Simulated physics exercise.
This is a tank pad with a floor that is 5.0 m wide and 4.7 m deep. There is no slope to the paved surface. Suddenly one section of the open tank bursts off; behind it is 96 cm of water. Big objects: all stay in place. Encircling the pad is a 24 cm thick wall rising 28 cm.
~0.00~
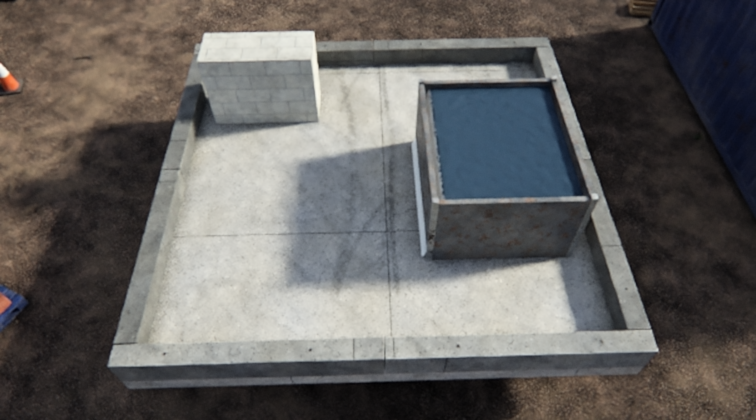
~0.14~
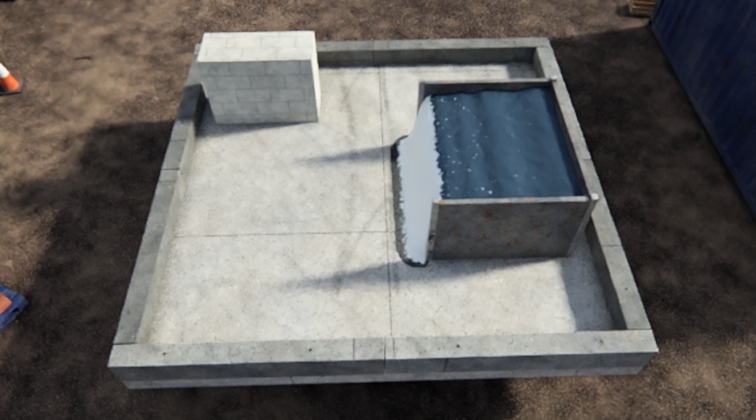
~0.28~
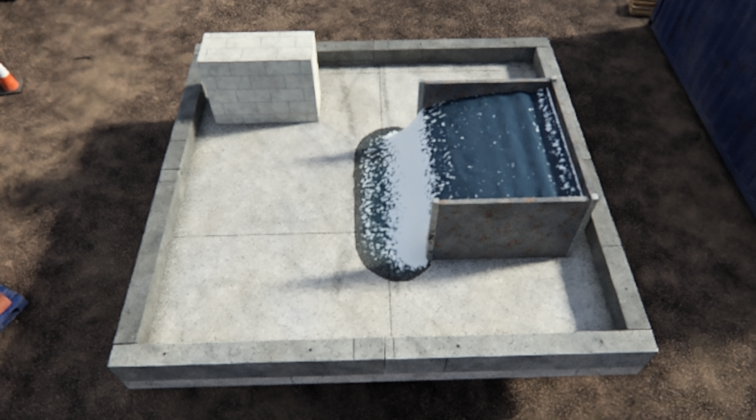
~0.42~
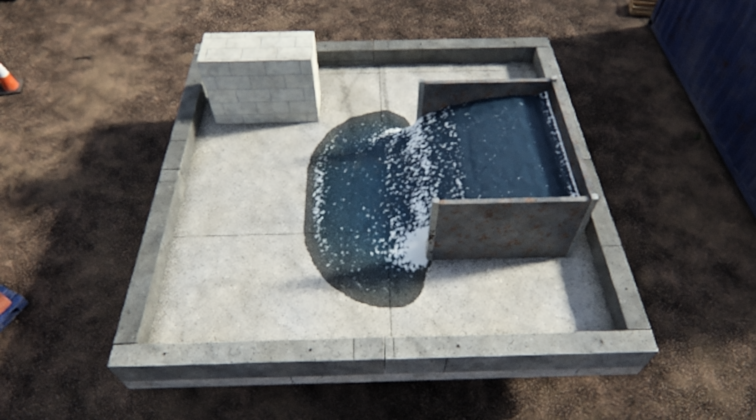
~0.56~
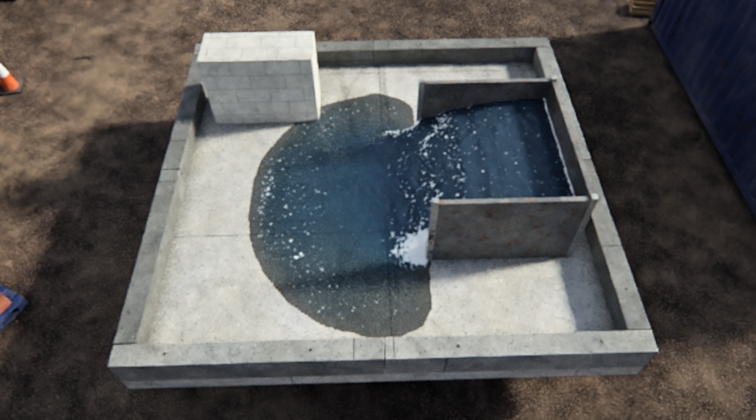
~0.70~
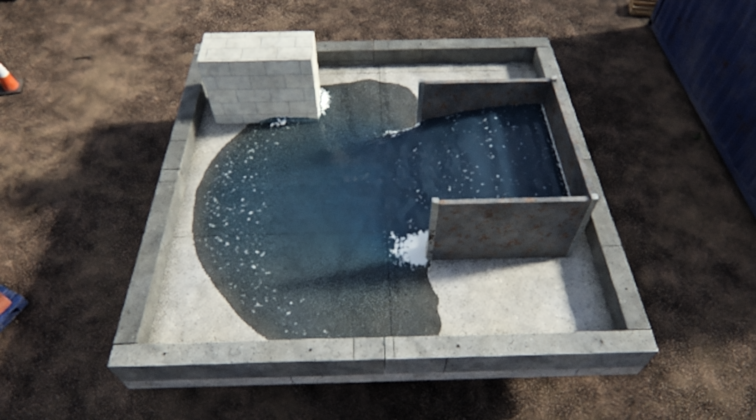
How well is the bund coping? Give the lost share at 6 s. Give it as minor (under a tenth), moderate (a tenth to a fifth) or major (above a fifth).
I expect one to two tenths to escape.
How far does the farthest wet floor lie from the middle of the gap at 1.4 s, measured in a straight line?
I'd say close to 4.0 m.
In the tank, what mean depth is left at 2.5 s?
The mean depth is some 15 cm.
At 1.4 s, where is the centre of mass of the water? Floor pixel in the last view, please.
Its balance point lies near (347, 197).
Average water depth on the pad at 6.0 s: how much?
About 10 centimetres.
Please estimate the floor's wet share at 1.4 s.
Roughly 65 % of the floor is wet.
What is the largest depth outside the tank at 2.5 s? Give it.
Max depth: About 39 centimetres.
After 1.1 s water covers 55 % of the floor and is deepest (55 cm) near (188, 183); 0 % is over the wall.
After 1.4 s water covers 60 % of the floor and is deepest (70 cm) near (183, 205); 1 % is over the wall.
After 2.5 s water covers 65 % of the floor and is deepest (39 cm) near (215, 68); 12 % is over the wall.
After 4.0 s water covers 80 % of the floor and is deepest (22 cm) near (148, 353); 14 % is over the wall.
After 6.0 s water covers 85 % of the floor and is deepest (32 cm) near (558, 164); 14 % is over the wall.
